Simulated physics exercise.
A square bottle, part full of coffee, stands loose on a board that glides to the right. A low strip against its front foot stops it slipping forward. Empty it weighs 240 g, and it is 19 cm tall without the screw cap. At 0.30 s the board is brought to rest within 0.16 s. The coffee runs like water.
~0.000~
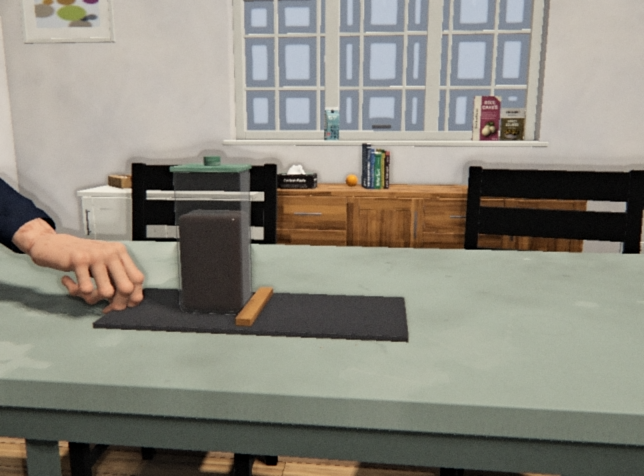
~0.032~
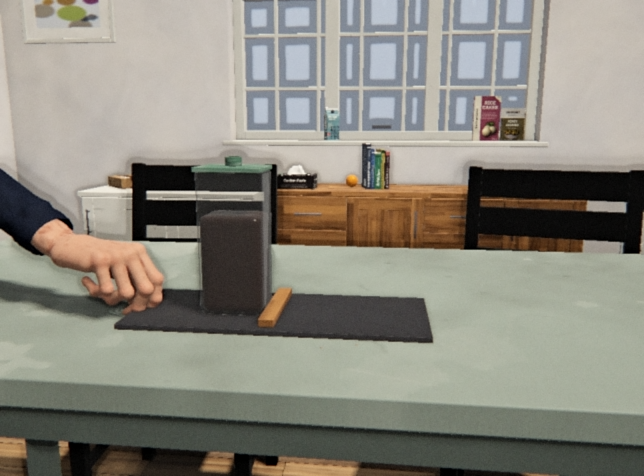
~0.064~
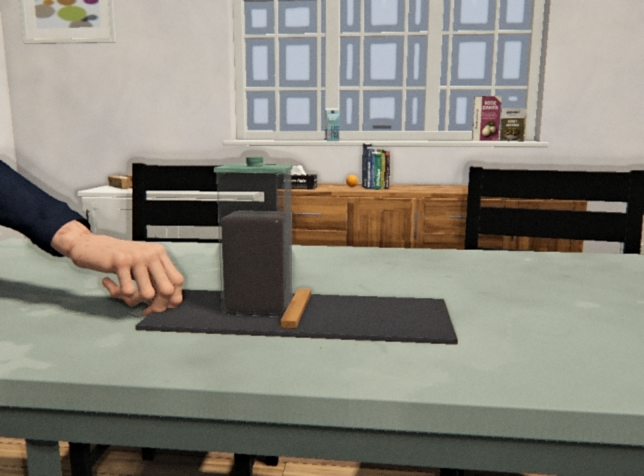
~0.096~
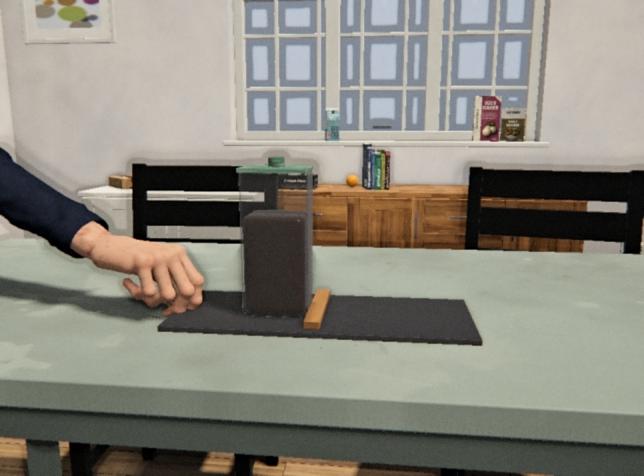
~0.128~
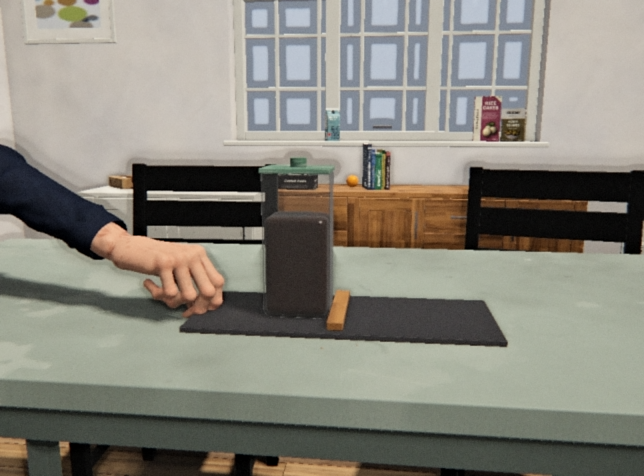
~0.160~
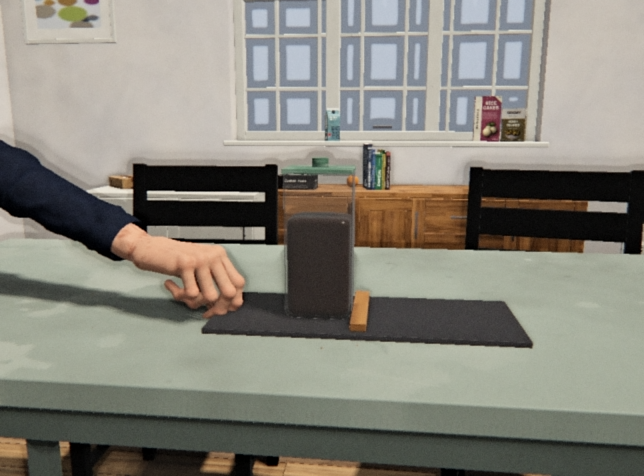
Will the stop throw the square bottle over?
It keeps standing.
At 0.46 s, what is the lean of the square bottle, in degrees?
About 6°.
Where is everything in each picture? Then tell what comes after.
In the first frame, 0.0 cm from the start; square bottle, level (186, 213) left, (245, 214) right, rim (244, 173).
In the second frame, 2.8 cm from the start; square bottle, level (207, 214) left, (265, 215) right.
In the third frame, 5.7 cm from the start; square bottle, level (228, 215) left, (287, 216) right.
In the fourth frame, 8.5 cm from the start; square bottle, level (248, 214) left, (309, 215) right.
In the fifth frame, 11.4 cm from the start; square bottle, level (269, 216) left, (329, 216) right.
In the sixth frame, 14.2 cm from the start; square bottle, level (290, 216) left, (352, 217) right.
Then, 0.46 s in, the board moves at 0.00 m/s; the square bottle leans 7°.
Then, 0.58 s in, the square bottle leans 7°.
Then, 0.74 s in, the square bottle stands where it began.
Then, 0.96 s in, the square bottle stands where it began.
Finally, the square bottle stands where it began.
